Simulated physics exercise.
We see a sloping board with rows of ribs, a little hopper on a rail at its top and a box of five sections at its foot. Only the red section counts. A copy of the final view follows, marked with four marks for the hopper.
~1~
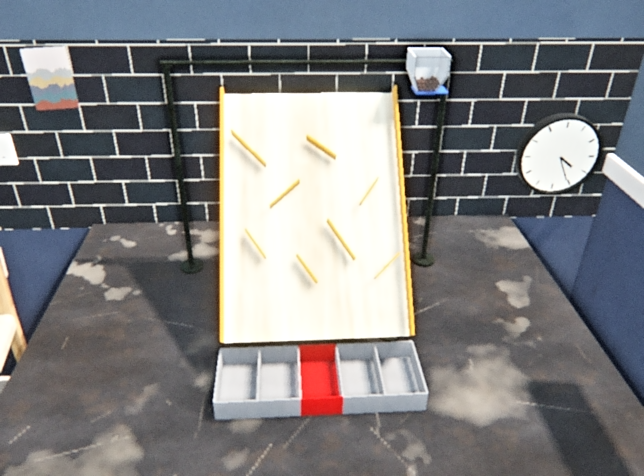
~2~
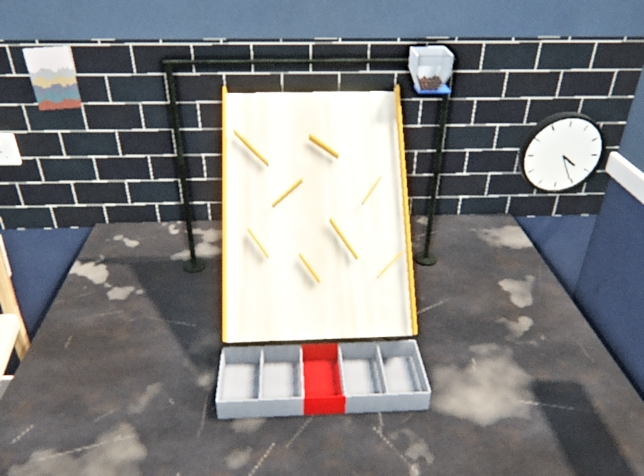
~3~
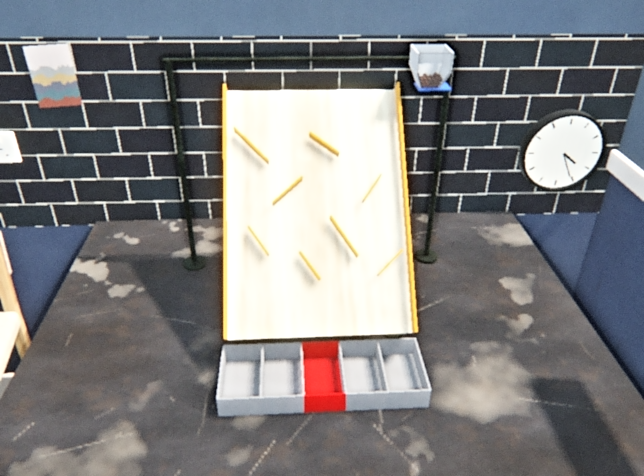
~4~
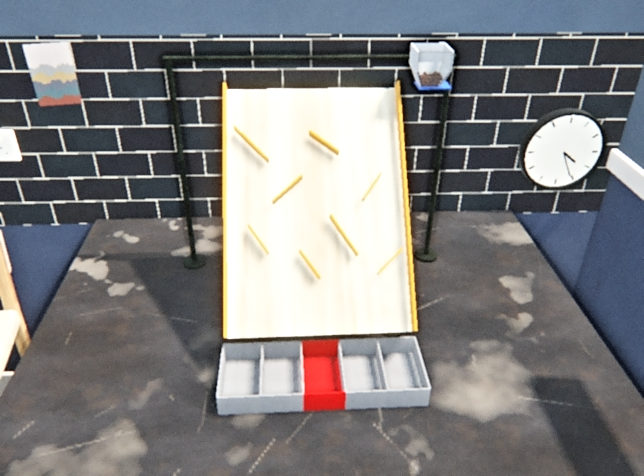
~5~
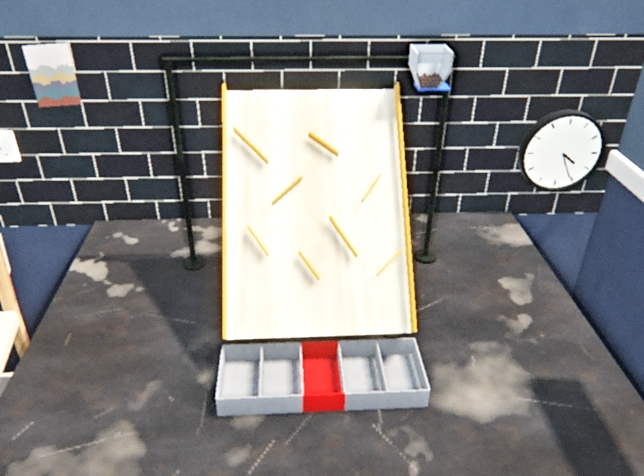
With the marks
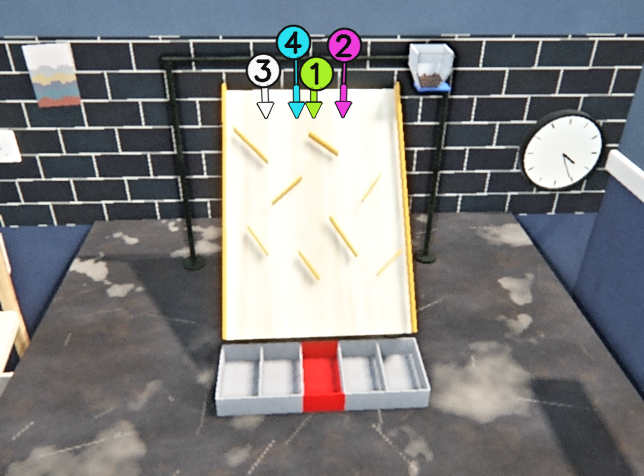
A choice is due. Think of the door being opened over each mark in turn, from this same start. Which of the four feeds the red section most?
Mark 3 does it best.
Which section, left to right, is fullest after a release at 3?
The third.
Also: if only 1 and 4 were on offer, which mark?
Mark 4.
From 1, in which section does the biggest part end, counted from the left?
The fourth from the left.
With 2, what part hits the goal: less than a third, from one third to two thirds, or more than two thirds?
Mark 2 gives less than a third.
On the marked copy, mark 1 meets the board at (313, 111); mark 2 meets the board at (343, 111); mark 3 meets the board at (265, 112); mark 4 meets the board at (296, 112).
For mark 1, a small part in the red section, most in other sections, a small part outside the box.
For mark 2, a small part in the red section, most in other sections, a small part outside the box.
For mark 3, about a third in the red section, about a third in other sections, about a quarter outside the box.
For mark 4, a small part in the red section, about half in other sections, about a third outside the box.
